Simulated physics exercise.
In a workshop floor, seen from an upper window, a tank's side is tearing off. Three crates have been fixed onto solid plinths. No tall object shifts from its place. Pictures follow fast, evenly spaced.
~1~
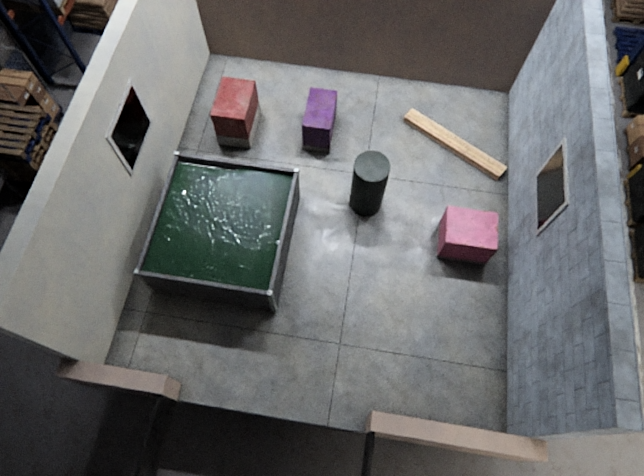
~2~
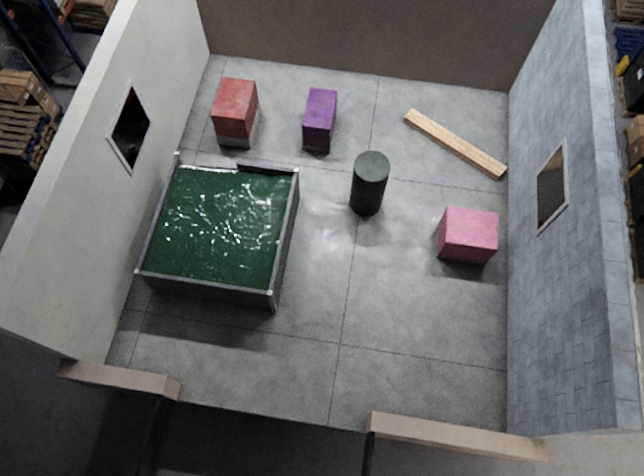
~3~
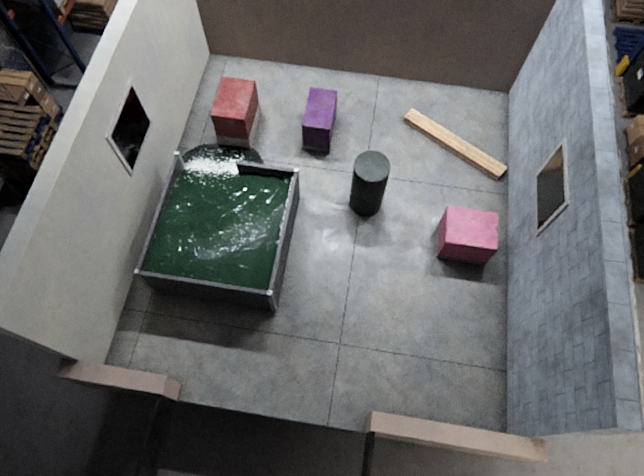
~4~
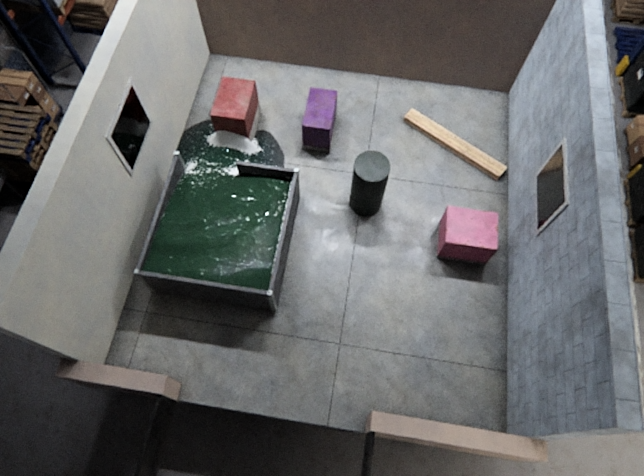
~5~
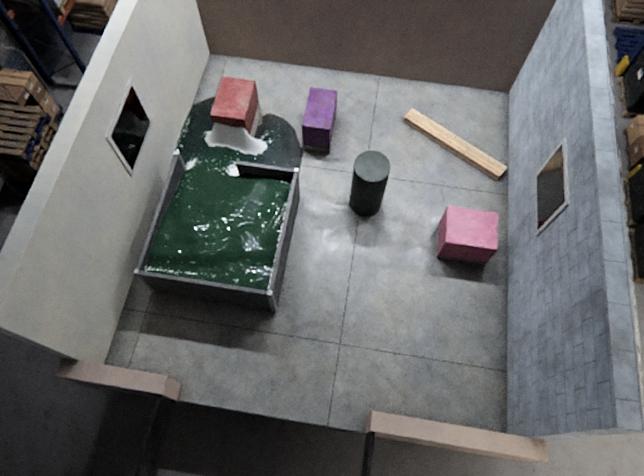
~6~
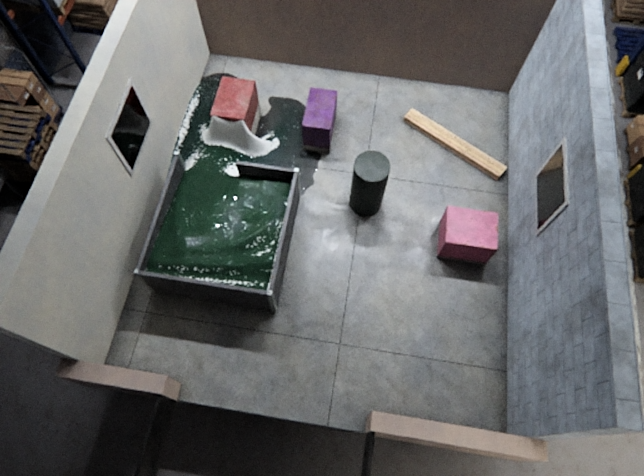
A large square tank of green water stands at left on a grey workshop floor, seen from a high window. Red and purple blocks stand behind it, with a dark green cylinder near the centre, a pink block at right and a wooden plank beyond. The tank's far side opens and water pours out, foaming around the red block and spreading towards the purple one, while the blocks stay put.
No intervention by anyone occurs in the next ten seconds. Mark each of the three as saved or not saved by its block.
Red crate - not saved; purple crate - not saved; pink crate - not saved.
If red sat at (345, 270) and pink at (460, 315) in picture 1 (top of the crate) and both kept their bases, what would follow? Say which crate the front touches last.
Last: The red-painted one.
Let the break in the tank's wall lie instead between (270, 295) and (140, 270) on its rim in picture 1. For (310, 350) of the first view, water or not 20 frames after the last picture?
Result for the point: Drenched.
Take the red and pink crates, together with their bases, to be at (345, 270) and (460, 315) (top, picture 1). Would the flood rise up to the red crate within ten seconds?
Answer: Red crate stays clear.
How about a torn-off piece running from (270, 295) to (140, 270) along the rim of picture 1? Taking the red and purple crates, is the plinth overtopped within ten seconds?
So the red crate remains untouched while the purple crate remains untouched.
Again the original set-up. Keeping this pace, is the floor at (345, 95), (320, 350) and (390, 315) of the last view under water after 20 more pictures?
Going through them one by one, the first is waterlogged, the second spared and the third waterlogged.
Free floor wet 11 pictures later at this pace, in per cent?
My estimate is roughly 35 percent.
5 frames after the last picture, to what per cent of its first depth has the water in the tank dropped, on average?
Roughly 68 percent.
A moment on, water covers 20 % of the floor; the red crate water round its plinth, the purple crate water round its plinth, the pink crate not reached.
Next, water covers 35 % of the floor; the red crate water round its plinth, the purple crate water round its plinth, the pink crate water round its plinth.
Then, water covers 60 % of the floor; the red crate water round its plinth, the purple crate water round its plinth, the pink crate water round its plinth.
Later, water covers 90 % of the floor; the red crate water round its plinth, the purple crate water round its plinth, the pink crate water round its plinth.
In the end, water covers 100 % of the floor; the red crate was topped, the purple crate was topped, the pink crate was topped.
